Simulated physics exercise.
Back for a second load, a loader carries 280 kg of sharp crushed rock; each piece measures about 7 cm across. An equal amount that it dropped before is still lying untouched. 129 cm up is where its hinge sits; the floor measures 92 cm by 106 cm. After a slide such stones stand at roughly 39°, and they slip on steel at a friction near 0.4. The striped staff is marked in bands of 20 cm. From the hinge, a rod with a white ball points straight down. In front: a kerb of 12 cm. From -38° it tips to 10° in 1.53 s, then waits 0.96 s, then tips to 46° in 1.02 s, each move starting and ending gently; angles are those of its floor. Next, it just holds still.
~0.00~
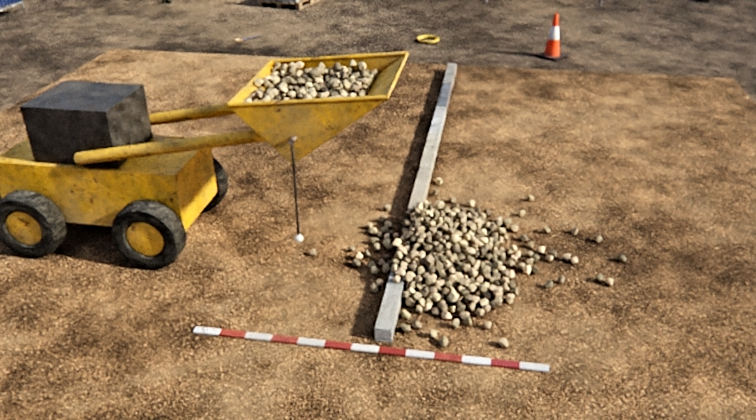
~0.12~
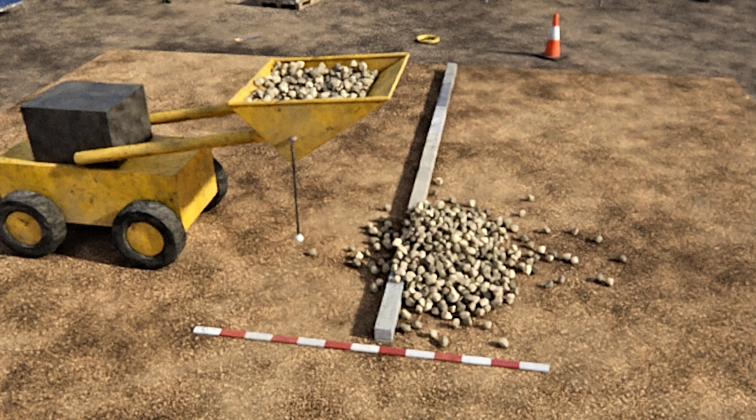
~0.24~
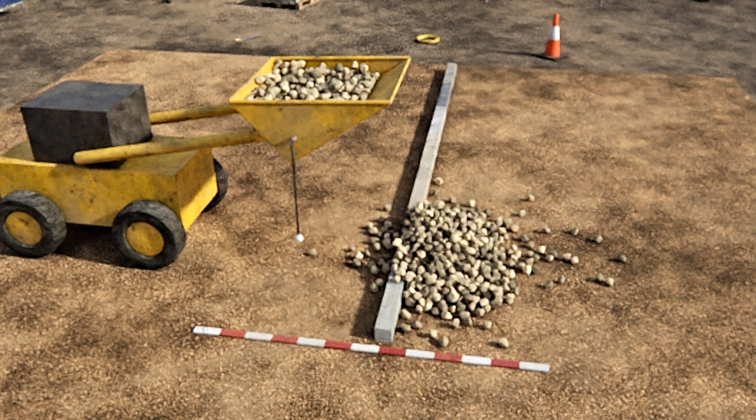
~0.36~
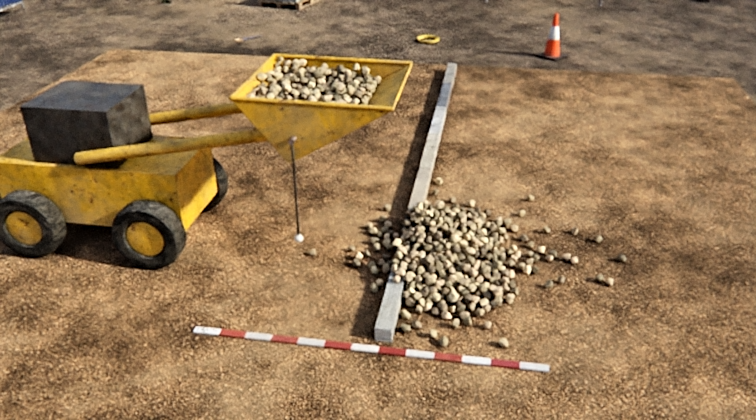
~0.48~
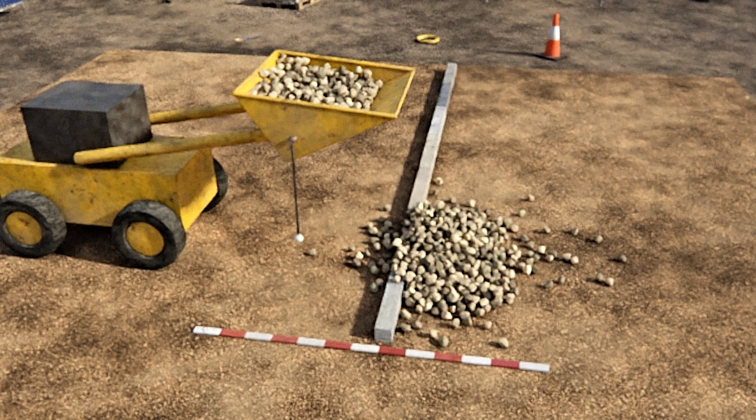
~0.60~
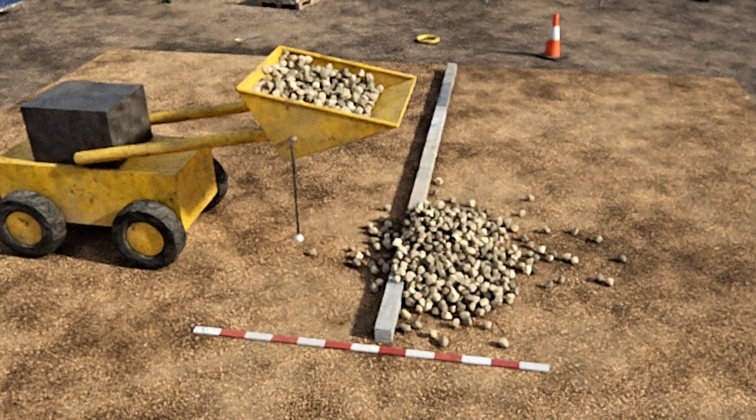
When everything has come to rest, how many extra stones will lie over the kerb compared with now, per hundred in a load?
About 31 per hundred.
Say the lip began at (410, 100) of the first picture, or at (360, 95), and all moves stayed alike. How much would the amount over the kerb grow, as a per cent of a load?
Near 70 in a hundred, then near 10 in a hundred.
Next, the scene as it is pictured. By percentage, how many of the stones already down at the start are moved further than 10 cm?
The answer is about 5 per cent.
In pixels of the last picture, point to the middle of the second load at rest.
Around (394, 240) in the last picture.
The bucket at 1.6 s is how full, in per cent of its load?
Near 100 per cent of the load is held.
After 1.1 s the floor is at 3°; in per cent of one load, 100 in the bucket, 10 on this side of the kerb, 90 over the kerb; the foremost stones are at (588, 260).
After 1.6 s the floor is at 10°; in per cent of one load, 100 in the bucket, 10 on this side of the kerb, 90 over the kerb; the foremost stones are at (588, 260).
After 4.0 s the floor is at 46°; in per cent of one load, 0 in the bucket, 82 on this side of the kerb, 118 over the kerb; the foremost stones are at (588, 260).
After 6.5 s the floor is at 46°; in per cent of one load, 0 in the bucket, 79 on this side of the kerb, 121 over the kerb; the foremost stones are at (588, 260). Net gain over the kerb, 31.
